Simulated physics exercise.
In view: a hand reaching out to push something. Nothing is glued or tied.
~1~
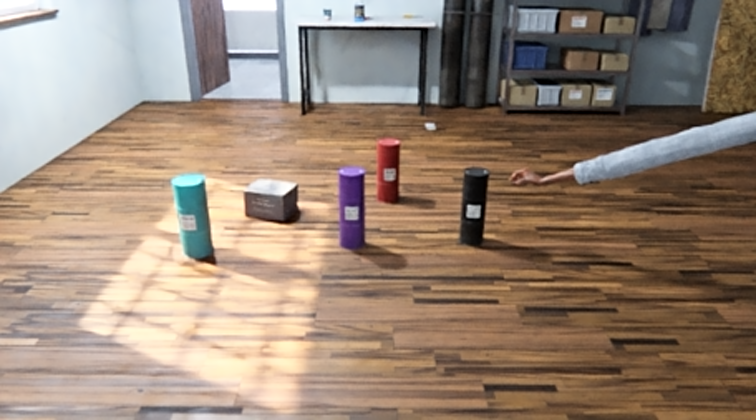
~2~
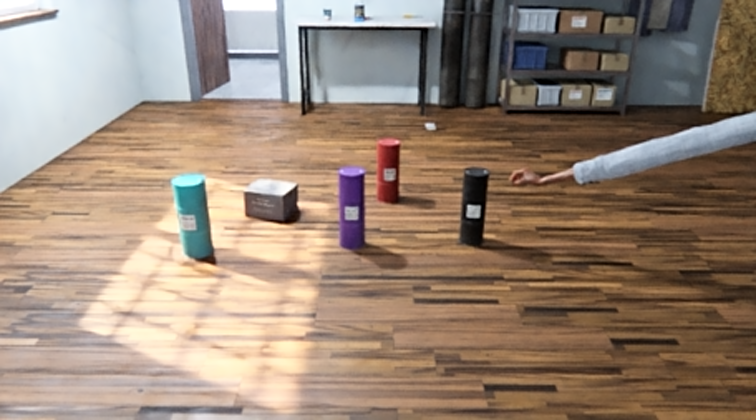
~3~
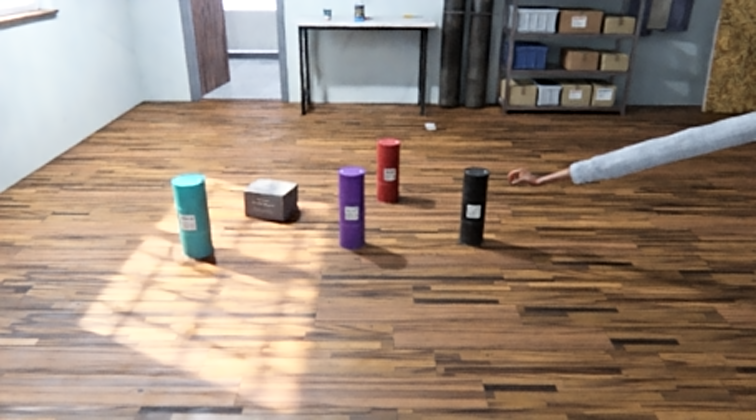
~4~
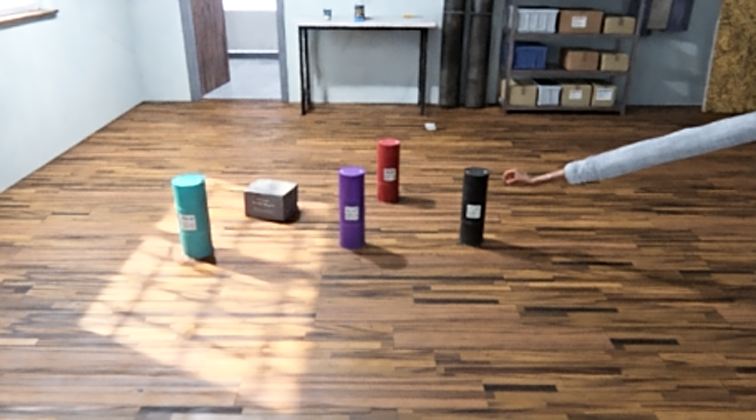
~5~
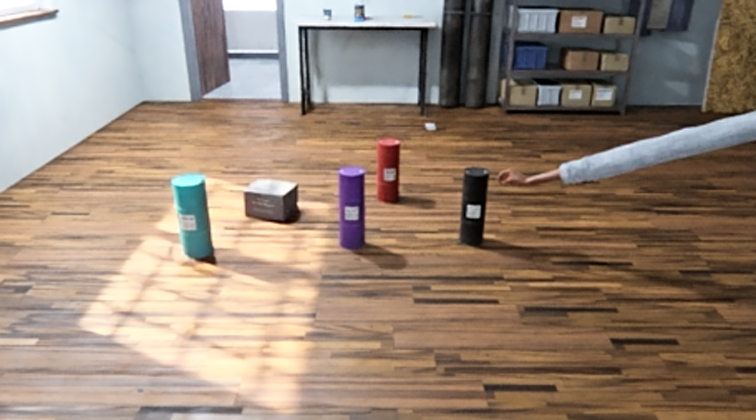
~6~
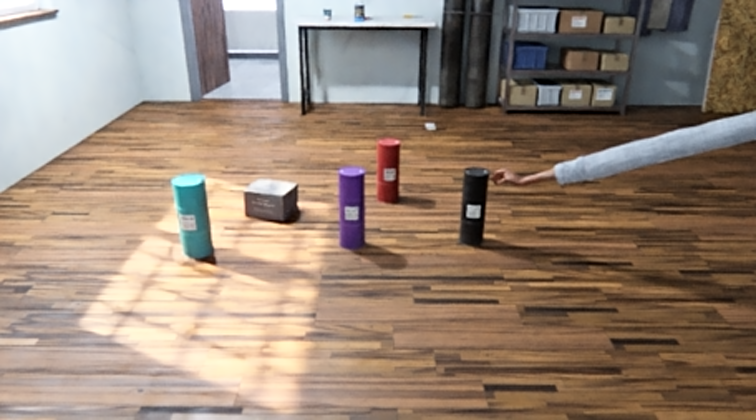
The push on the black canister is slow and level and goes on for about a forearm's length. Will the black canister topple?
The black canister topples.
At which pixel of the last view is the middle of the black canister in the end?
Near (421, 229).
Then, 0.50 s on from there, black canister turned 24° from how it was put near (457, 205).
Then, 0.80 s on from there, black canister turned 63° from how it was put near (432, 215).
In the end, toppled on the floor, black canister. At the end, from the last picture's camera, black canister near (421, 229).
